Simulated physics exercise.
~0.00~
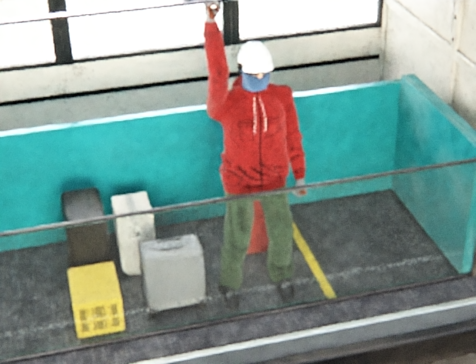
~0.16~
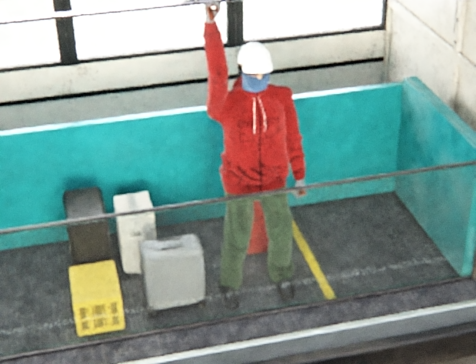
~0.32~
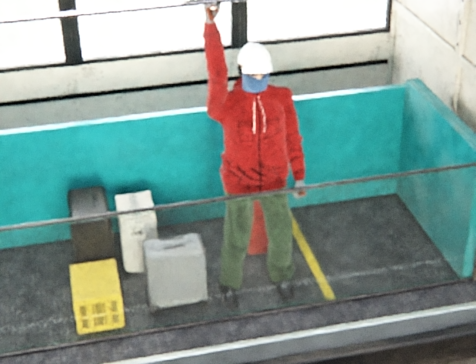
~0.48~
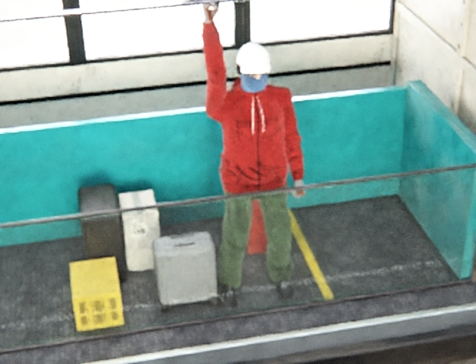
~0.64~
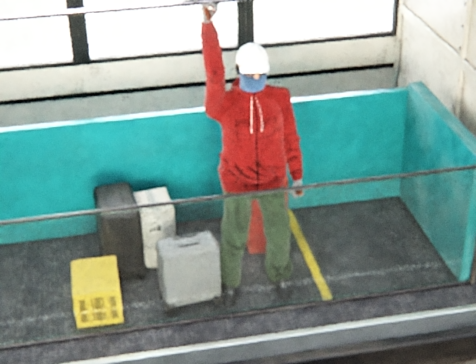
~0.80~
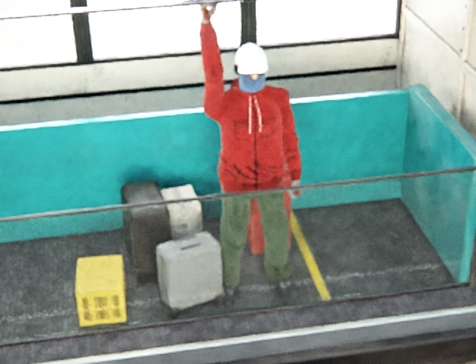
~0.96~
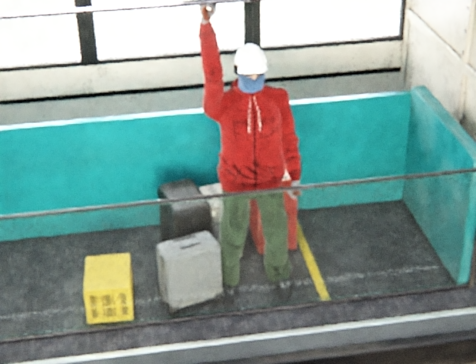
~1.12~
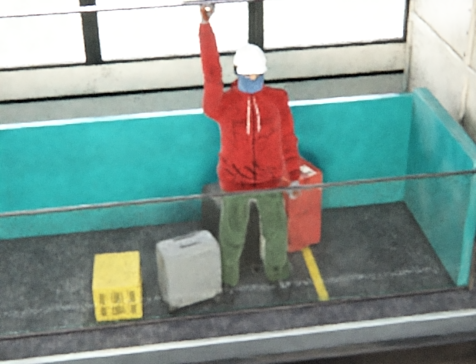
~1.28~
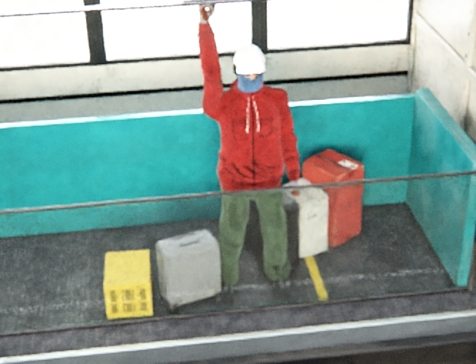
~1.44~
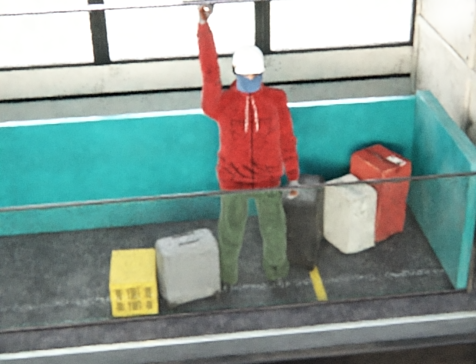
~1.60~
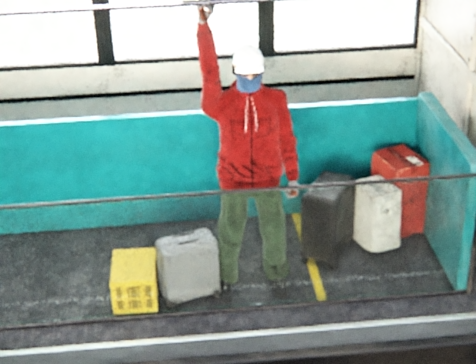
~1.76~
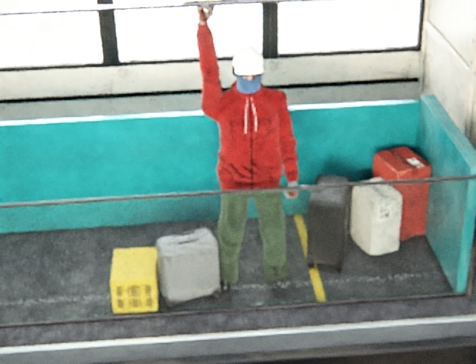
The video shows a person in a red hoodie and white helmet standing with one arm raised as black, white and red luggage slides right past a yellow line, while a yellow crate and grey case shift slightly right and stop left of it.
